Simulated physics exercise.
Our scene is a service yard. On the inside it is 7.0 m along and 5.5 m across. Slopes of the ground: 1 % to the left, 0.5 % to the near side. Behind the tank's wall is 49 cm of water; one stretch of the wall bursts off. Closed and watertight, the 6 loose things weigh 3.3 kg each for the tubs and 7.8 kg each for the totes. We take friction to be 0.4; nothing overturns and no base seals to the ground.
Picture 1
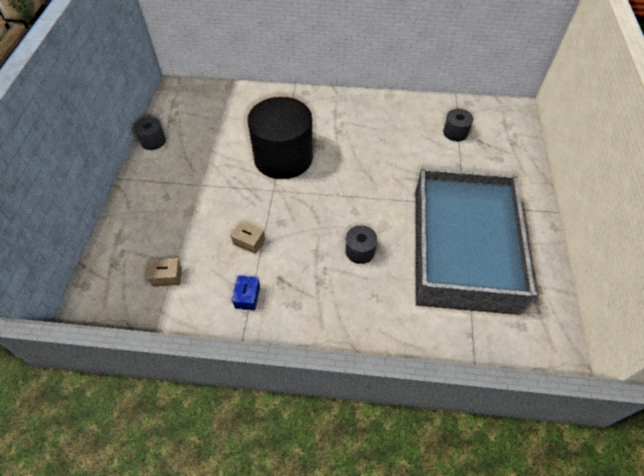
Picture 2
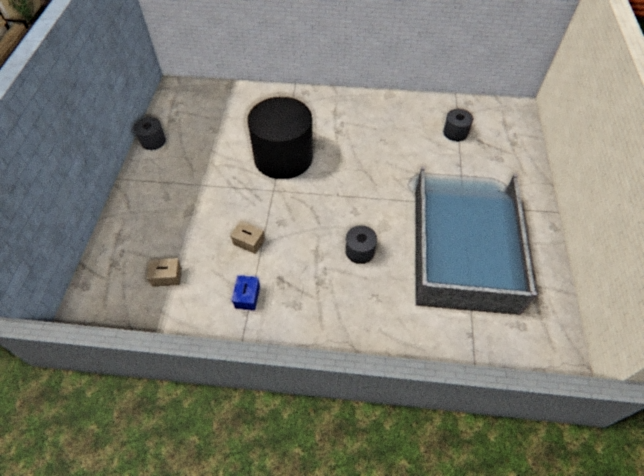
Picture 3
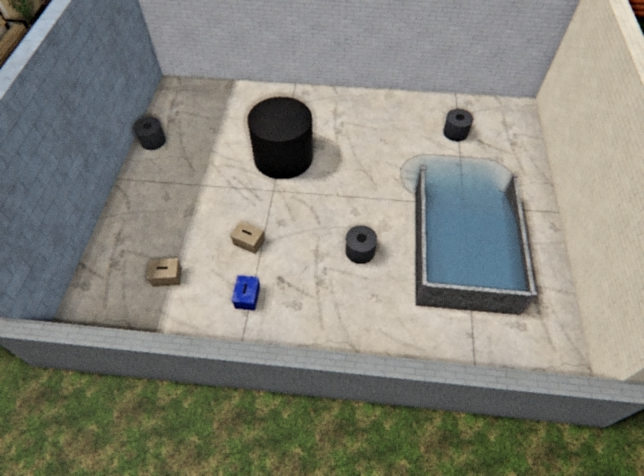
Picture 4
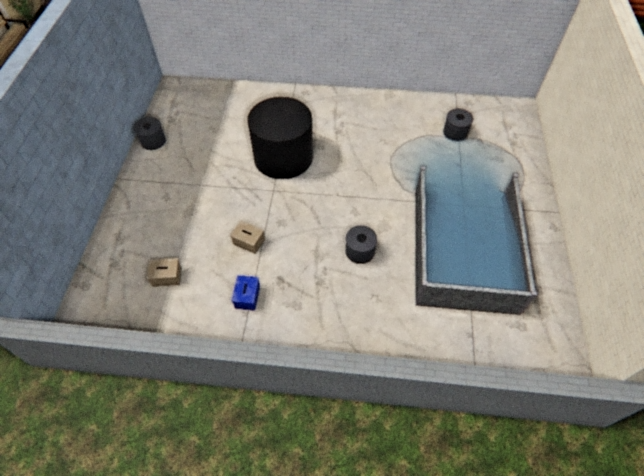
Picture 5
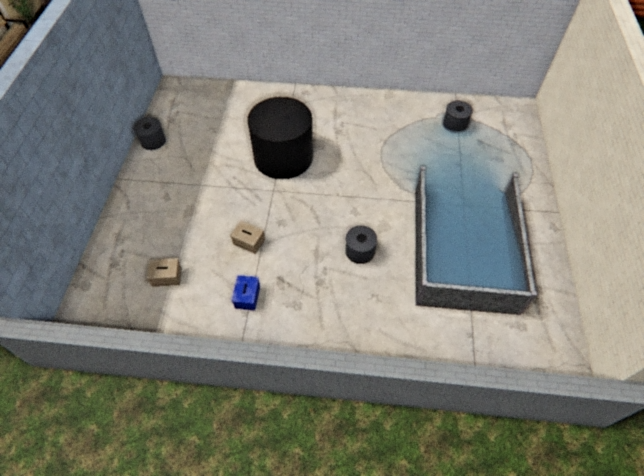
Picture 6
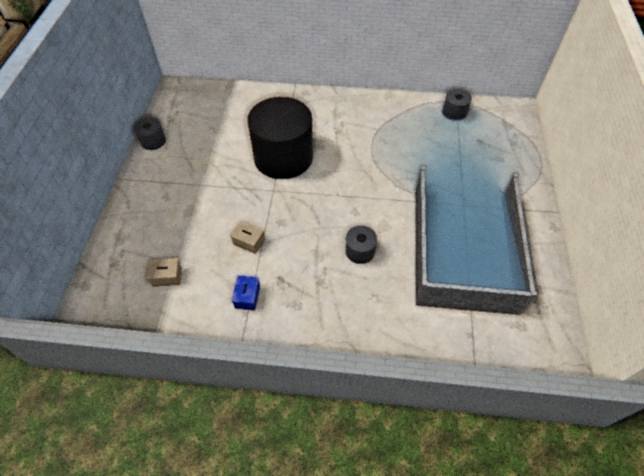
At the start, blue water fills a walled tank on the right of a yard with dark cylinders and small boxes. The tank's far wall gives way, and water spreads across the floor in a widening rounded sheet. It reaches the dark cylinder behind and nudges it slightly back, while the other objects stay still.
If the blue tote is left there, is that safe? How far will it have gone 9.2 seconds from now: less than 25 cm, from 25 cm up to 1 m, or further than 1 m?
It will have gone less than 25 cm.
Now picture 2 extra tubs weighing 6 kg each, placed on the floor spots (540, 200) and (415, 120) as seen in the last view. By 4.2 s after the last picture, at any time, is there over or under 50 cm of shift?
In that order: More, more.
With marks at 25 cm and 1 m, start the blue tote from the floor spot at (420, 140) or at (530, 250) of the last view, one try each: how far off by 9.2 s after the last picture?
Run 1: It is pushed far off. Run 2: It is pushed far off.
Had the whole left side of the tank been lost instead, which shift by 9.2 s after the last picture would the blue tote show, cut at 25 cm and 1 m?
Afterwards the blue tote is carried a long way.
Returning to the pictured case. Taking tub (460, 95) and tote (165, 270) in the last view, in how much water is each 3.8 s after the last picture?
Depth approx. 9 cm / 0 cm.
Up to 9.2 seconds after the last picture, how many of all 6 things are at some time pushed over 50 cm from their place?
Count: 2.
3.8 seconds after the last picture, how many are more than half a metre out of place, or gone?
I count 1.
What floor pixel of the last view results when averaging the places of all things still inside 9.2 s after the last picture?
They average out to somewhere around (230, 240).
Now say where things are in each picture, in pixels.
In the first frame, the blue tote at (245, 289) rests on the ground; 2.5 m2 under water; 0 of 6 have shifted.
In the second frame, the blue tote at (245, 289), on the bottom; water covers 3.1 m2; 0 of 6 have shifted.
In the third frame, the blue tote at (245, 289), on the bottom; water covers 3.8 m2; 0 of 6 have shifted.
In the fourth frame, the blue tote at (245, 289), on the bottom; water covers 4.8 m2; 0 of 6 have shifted.
In the fifth frame, the blue tote at (245, 289), on the bottom; water covers 5.8 m2; 1 of 6 have shifted.
In the sixth frame, the blue tote at (245, 289), on the bottom; water covers 7.1 m2; 1 of 6 have shifted.
Then, 1.2 s after the last picture the blue tote is near (245, 289), 0.0 m from its start, aground; 1 afloat.
Then, 3.8 s after the last picture the blue tote is near (245, 289), 0.0 m from its start, aground; 2 afloat.
Then, 6.2 s after the last picture the blue tote is near (245, 289), 0.0 m from its start, aground; 1 afloat.
Then, 9.2 s after the last picture the blue tote is near (245, 289), 0.0 m from its start, aground; 2 afloat.
